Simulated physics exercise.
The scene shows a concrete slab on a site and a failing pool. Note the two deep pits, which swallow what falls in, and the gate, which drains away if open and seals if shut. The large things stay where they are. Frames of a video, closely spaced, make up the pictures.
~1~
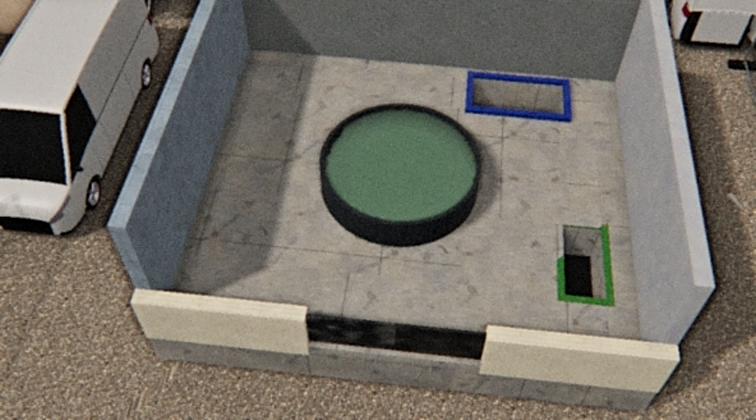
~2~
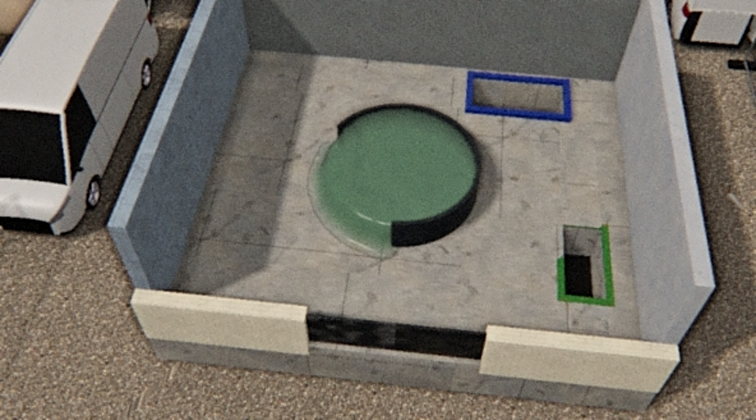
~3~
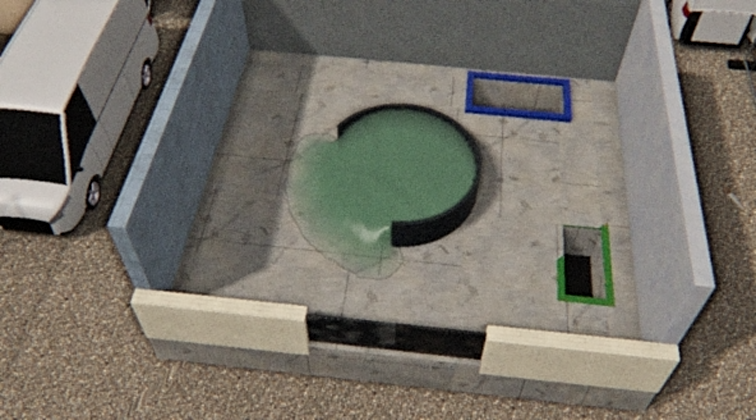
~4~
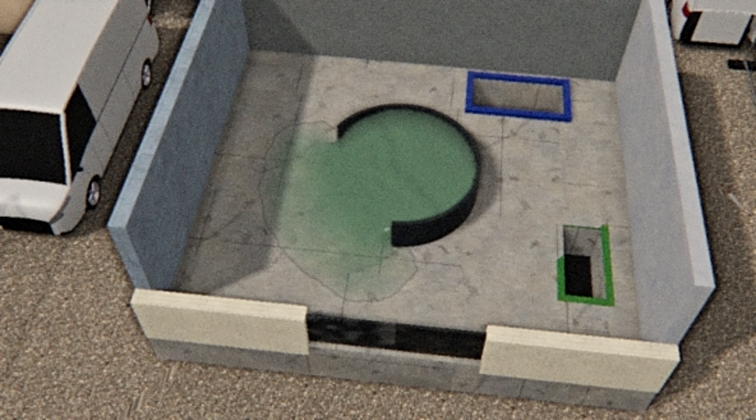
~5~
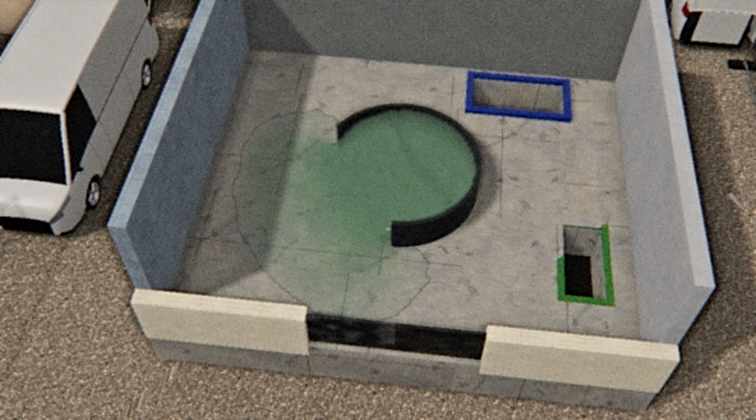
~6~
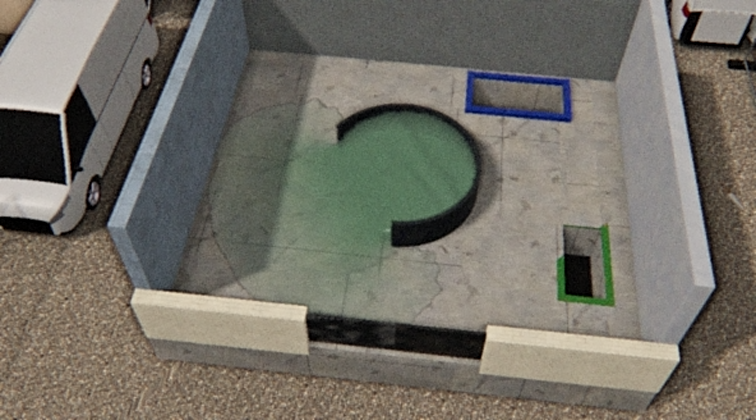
A round pool of green water on a walled concrete slab broke open on its lower left side, and the water poured out, spreading and thinning across the floor toward the left wall and front.
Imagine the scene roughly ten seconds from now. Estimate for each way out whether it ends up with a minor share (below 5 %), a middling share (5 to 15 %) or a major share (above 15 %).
In order: The gate carries off beneath five per cent, the blue pit carries off beneath five per cent, the green pit carries off upward of fifteen per cent.
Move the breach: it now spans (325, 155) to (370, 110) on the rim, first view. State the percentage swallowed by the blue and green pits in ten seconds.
I'd say the blue pit gets around 4 percent and the green pit around 6 percent.
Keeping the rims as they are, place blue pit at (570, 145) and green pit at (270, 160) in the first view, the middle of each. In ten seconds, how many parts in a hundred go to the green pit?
The green pit takes 40 per cent.
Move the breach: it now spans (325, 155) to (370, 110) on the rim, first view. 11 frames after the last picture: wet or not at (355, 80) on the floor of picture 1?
Bottom line - sodden.
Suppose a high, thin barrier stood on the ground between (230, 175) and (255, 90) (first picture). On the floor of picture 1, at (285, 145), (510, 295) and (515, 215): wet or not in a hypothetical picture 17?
In that order, I'd expect them to be reached by the flood, kept clear of the flood and kept clear of the flood.
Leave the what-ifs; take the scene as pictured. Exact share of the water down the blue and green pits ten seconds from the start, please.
Around 0 per cent, then around 20 per cent.
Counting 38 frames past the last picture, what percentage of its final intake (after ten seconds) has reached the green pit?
Close to 20 %.
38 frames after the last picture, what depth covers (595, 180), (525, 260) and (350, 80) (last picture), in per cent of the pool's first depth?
Readings in order: Around 0, 4 and 16 %.
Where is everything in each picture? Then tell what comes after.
The first picture shows the pool at (400, 163) is whole and still.
In the second picture, the front is at a hidden place, out from the gap at (330, 199).
In the third picture, water pours out at (330, 201) and has run to (386, 273).
In the fourth picture, the front is at (391, 289), out from the gap at (330, 202).
In the fifth picture, the front is at (392, 309), out from the gap at (330, 202).
In the sixth picture, the front is at a hidden place, out from the gap at (330, 202).
A moment on, water covers 35 % of the floor; the gate 0 %, the blue pit 0 %, the green pit 0 %.
Next, water covers 35 % of the floor; the gate 0 %, the blue pit 0 %, the green pit 0 %.
Then, water covers 50 % of the floor; the gate 0 %, the blue pit 0 %, the green pit 0 %.
Later, water covers 75 % of the floor; the gate 0 %, the blue pit 0 %, the green pit 4 %.
In the end, water covers 95 % of the floor; the gate 0 %, the blue pit 1 %, the green pit 20 %.
